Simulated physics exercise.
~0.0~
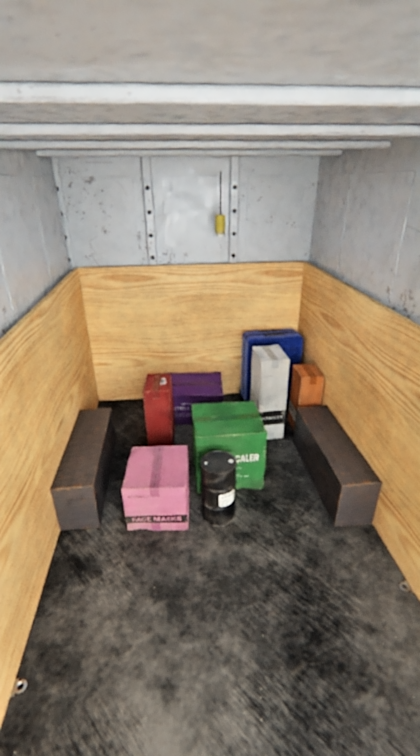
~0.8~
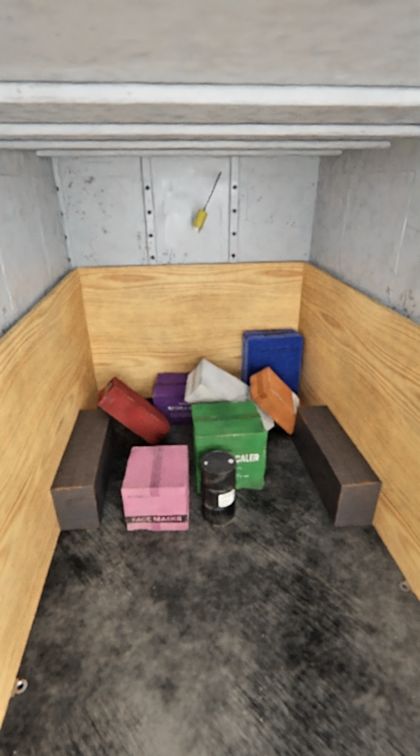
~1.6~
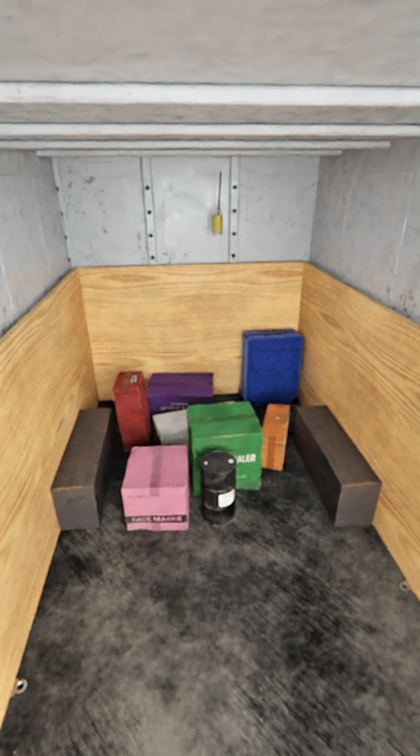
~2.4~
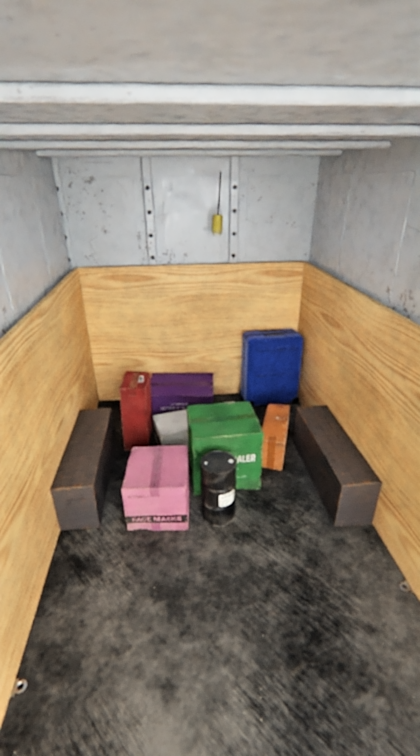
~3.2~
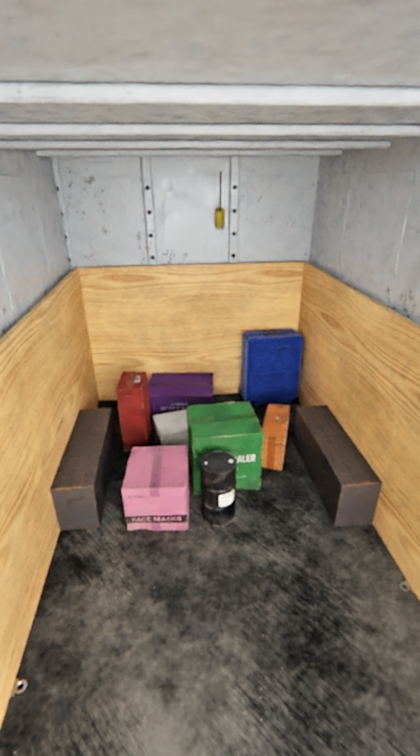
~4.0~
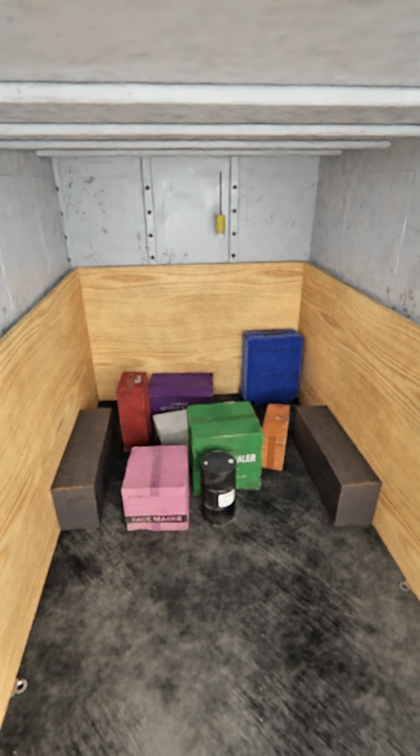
To begin with, colourful boxes, a blue case and a black canister stand loose between two dark wheel boxes in a wood-lined load bay, with a small yellow lamp hanging at the front wall. The lamp swings as the white, orange and red boxes tilt over to the left, and the purple box sits further left than before. The white box then ends up on its side behind the green box, and the orange box lies on its side at the right. The red box settles upright again, left of its first spot. After that the load stays still, with the pink box, blue case and canister where they began.
